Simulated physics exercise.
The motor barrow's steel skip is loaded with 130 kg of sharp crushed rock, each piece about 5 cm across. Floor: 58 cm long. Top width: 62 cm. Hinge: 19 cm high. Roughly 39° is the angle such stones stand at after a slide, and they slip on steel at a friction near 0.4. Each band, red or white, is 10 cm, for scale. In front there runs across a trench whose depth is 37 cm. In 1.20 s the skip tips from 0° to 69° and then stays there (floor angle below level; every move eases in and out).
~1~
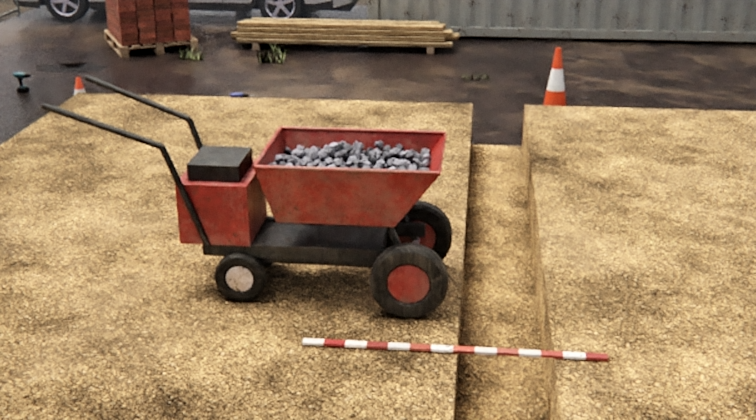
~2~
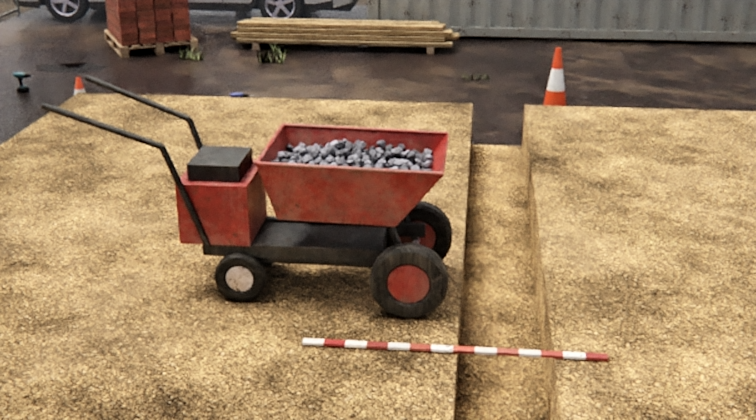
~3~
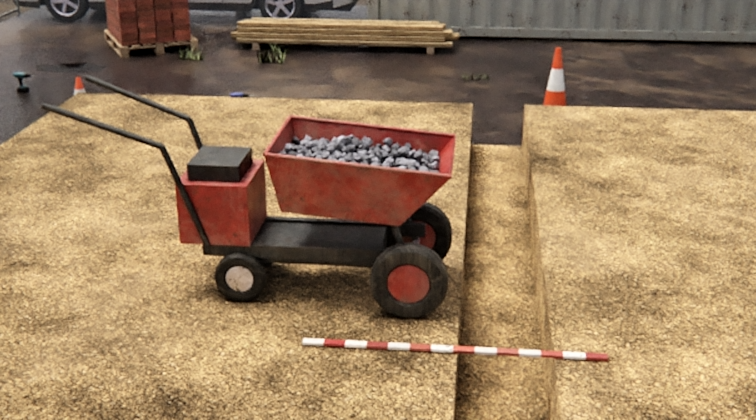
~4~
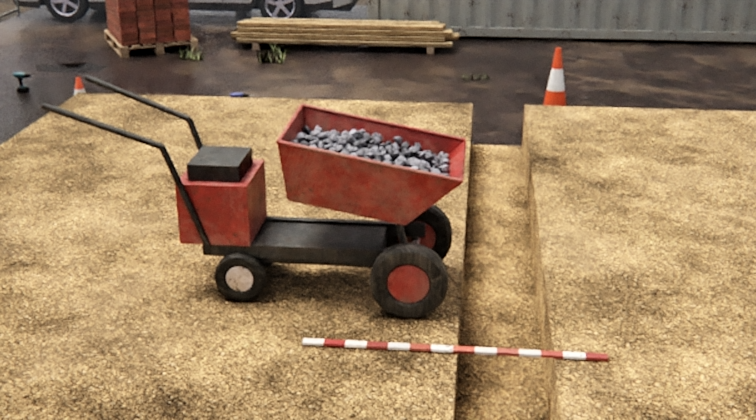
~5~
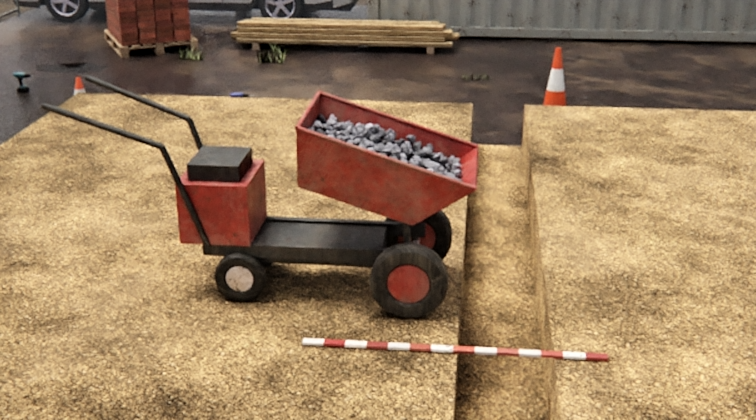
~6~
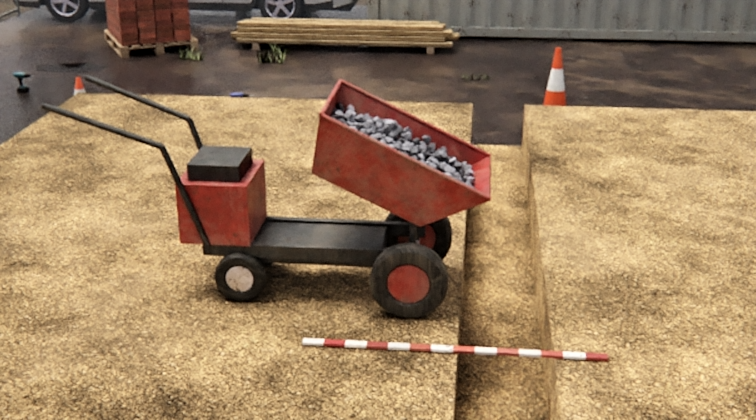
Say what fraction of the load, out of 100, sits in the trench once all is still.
About 37 out of 100.
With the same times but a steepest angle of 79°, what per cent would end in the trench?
Near 45 per cent then.
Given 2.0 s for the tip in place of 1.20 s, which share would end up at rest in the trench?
It would come to roughly 40 per cent.
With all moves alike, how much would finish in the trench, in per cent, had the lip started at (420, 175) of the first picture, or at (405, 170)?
It'd be around 50 per cent and after that around 55 per cent.
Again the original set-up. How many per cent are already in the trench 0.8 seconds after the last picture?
Close to 5 per cent has got there by then.
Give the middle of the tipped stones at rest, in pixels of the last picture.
(543, 296).
Then, 0.4 s after the last picture the floor is at 58°, 100 % in the skip; the foremost stones are at (523, 227).
Then, 0.8 s after the last picture the floor is at 69°, 82 % in the skip, 4 % in the trench, 14 % past the trench; the foremost stones are at (607, 309).
Then, 1.1 s after the last picture the floor is at 69°, 56 % in the skip, 7 % in the trench, 37 % past the trench; the foremost stones are at (669, 297).
Then, 3.1 s after the last picture the floor is at 69°, 27 % in the skip, 37 % in the trench, 36 % past the trench; the foremost stones are at (685, 292).
